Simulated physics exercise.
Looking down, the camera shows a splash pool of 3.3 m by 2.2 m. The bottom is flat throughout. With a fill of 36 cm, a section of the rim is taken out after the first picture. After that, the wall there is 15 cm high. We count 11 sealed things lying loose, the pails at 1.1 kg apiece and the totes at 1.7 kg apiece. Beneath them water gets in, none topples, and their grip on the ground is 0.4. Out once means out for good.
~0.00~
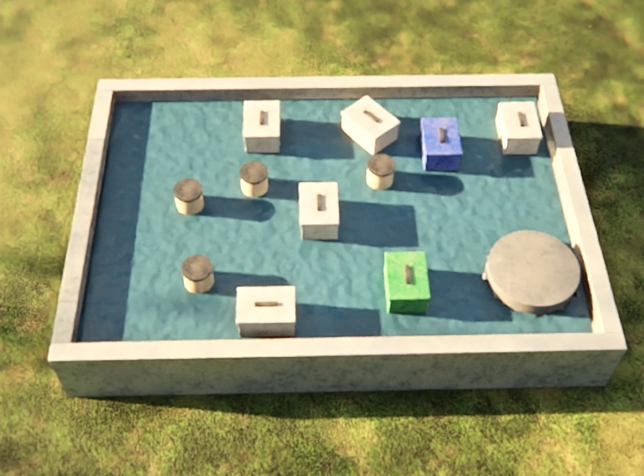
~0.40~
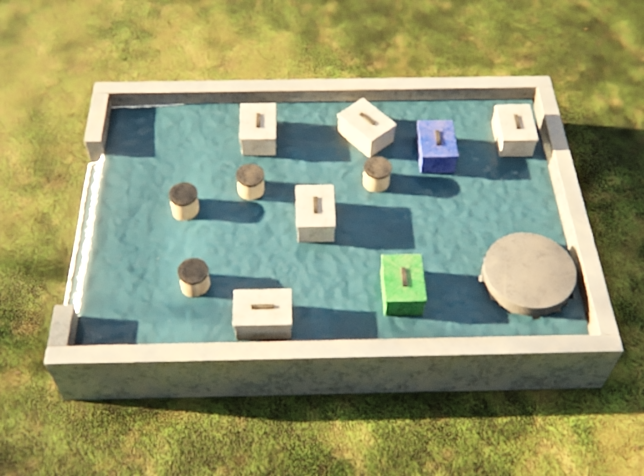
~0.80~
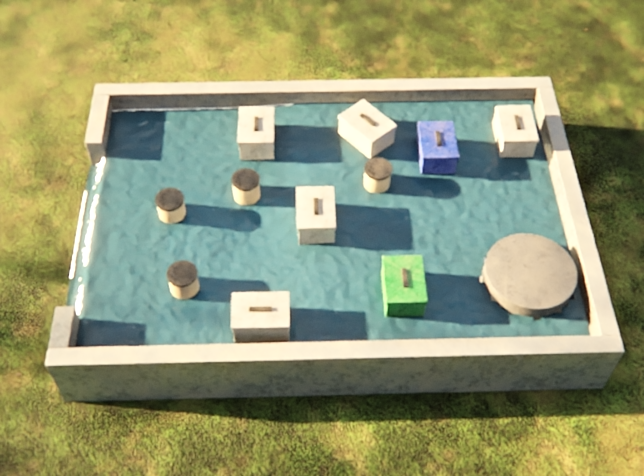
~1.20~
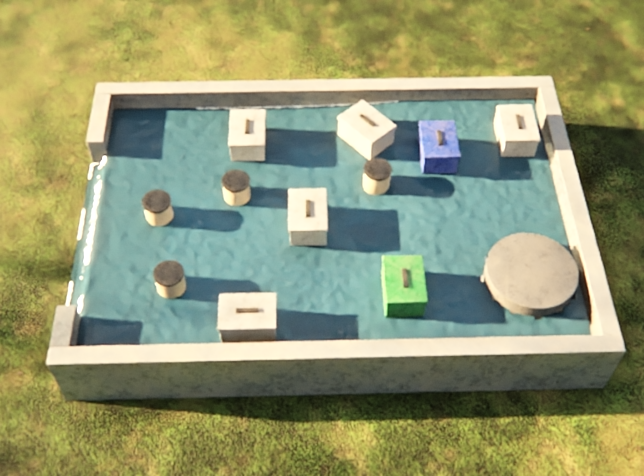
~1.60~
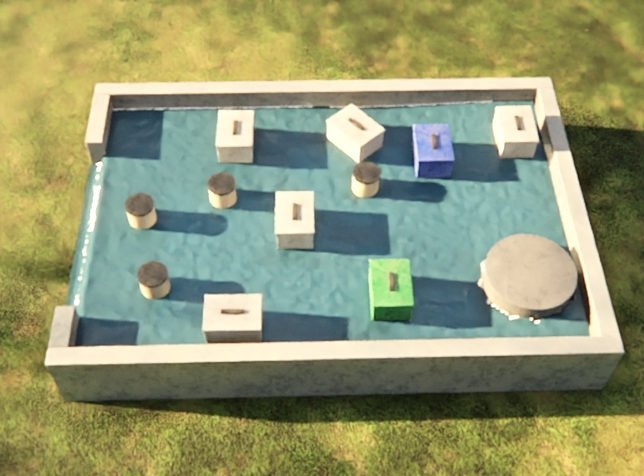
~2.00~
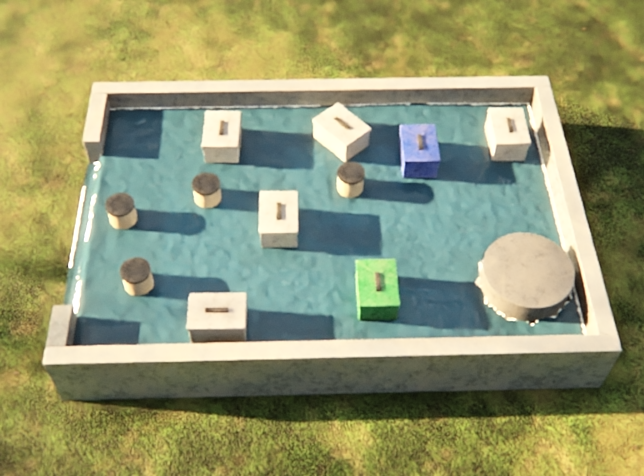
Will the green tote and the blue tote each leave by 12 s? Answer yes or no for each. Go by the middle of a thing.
Green tote - no, blue tote - no.
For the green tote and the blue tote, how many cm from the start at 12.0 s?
80 and 60 cm.
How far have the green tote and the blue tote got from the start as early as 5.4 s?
Roughly 40 and 30 cm.
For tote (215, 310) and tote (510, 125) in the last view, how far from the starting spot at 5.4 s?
That comes to 80 cm for the first and 5 cm for the second.
After 2.8 s the green tote is near (360, 285), 0.3 m from its start, afloat; the blue tote is near (404, 148), 0.2 m from its start, afloat; 0 of 11 are out; 11 afloat.
After 5.4 s the green tote is near (347, 289), 0.4 m from its start, afloat; the blue tote is near (398, 149), 0.3 m from its start, afloat; 2 of 11 are out; 9 afloat.
After 8.0 s the green tote is near (319, 292), 0.5 m from its start, afloat; the blue tote is near (378, 154), 0.4 m from its start, afloat; 3 of 11 are out; 8 afloat.
After 12.0 s the green tote is near (287, 295), 0.7 m from its start, afloat; the blue tote is near (355, 159), 0.6 m from its start, afloat; 4 of 11 are out; 7 afloat.
